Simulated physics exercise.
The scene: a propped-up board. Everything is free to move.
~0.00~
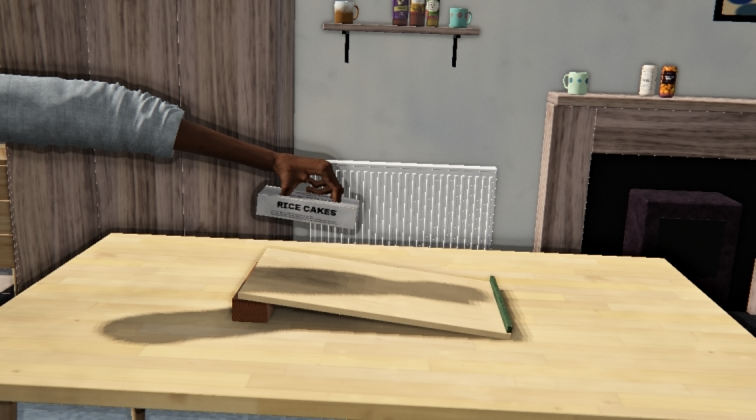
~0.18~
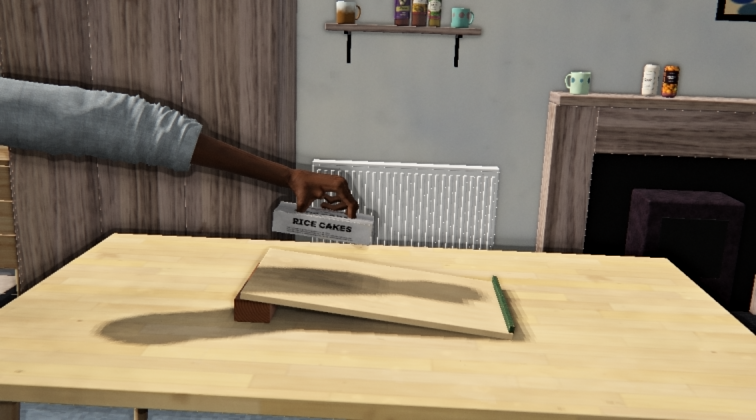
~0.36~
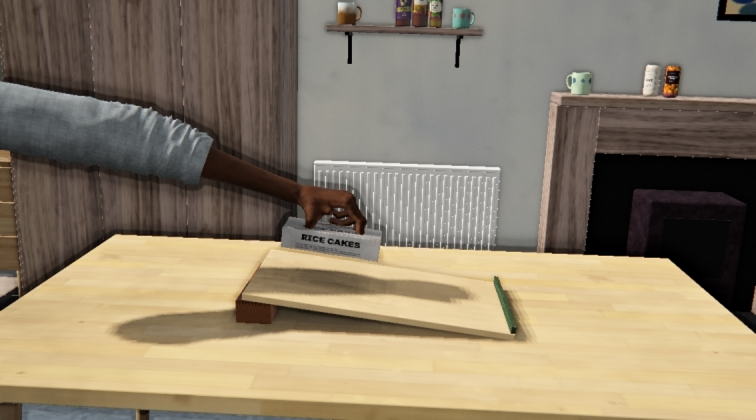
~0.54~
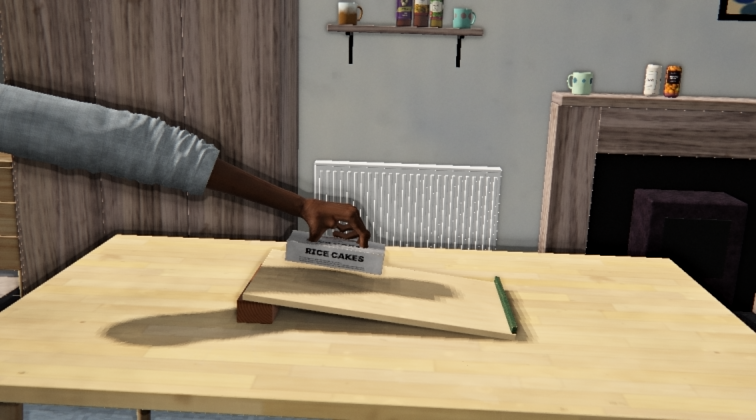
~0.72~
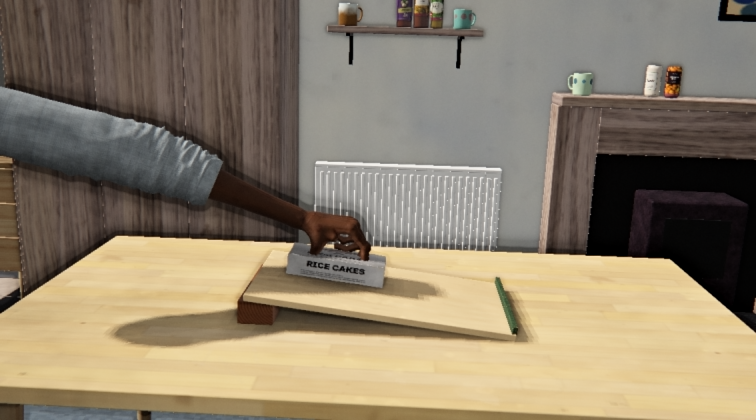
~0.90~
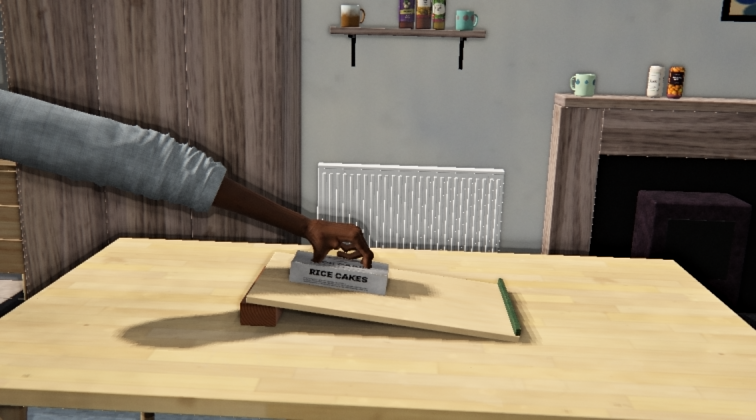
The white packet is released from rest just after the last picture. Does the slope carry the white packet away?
The white packet remains at rest.
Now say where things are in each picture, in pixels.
The first frame shows still above its spot; white packet (309, 207).
The second frame shows still above its spot; white packet (324, 223).
The third frame shows still above its spot; white packet (333, 239).
The fourth frame shows still above its spot; white packet (336, 252).
The fifth frame shows still above its spot; white packet (337, 265).
The sixth frame shows set down, still held; white packet (340, 273).
By 1.10 s, all is still.
By 1.40 s, white packet resting near (340, 273).
When it is over (1.9 s), it is as before. End places, in pixels of the last picture, white packet near (340, 273). The white packet stays where it is put.
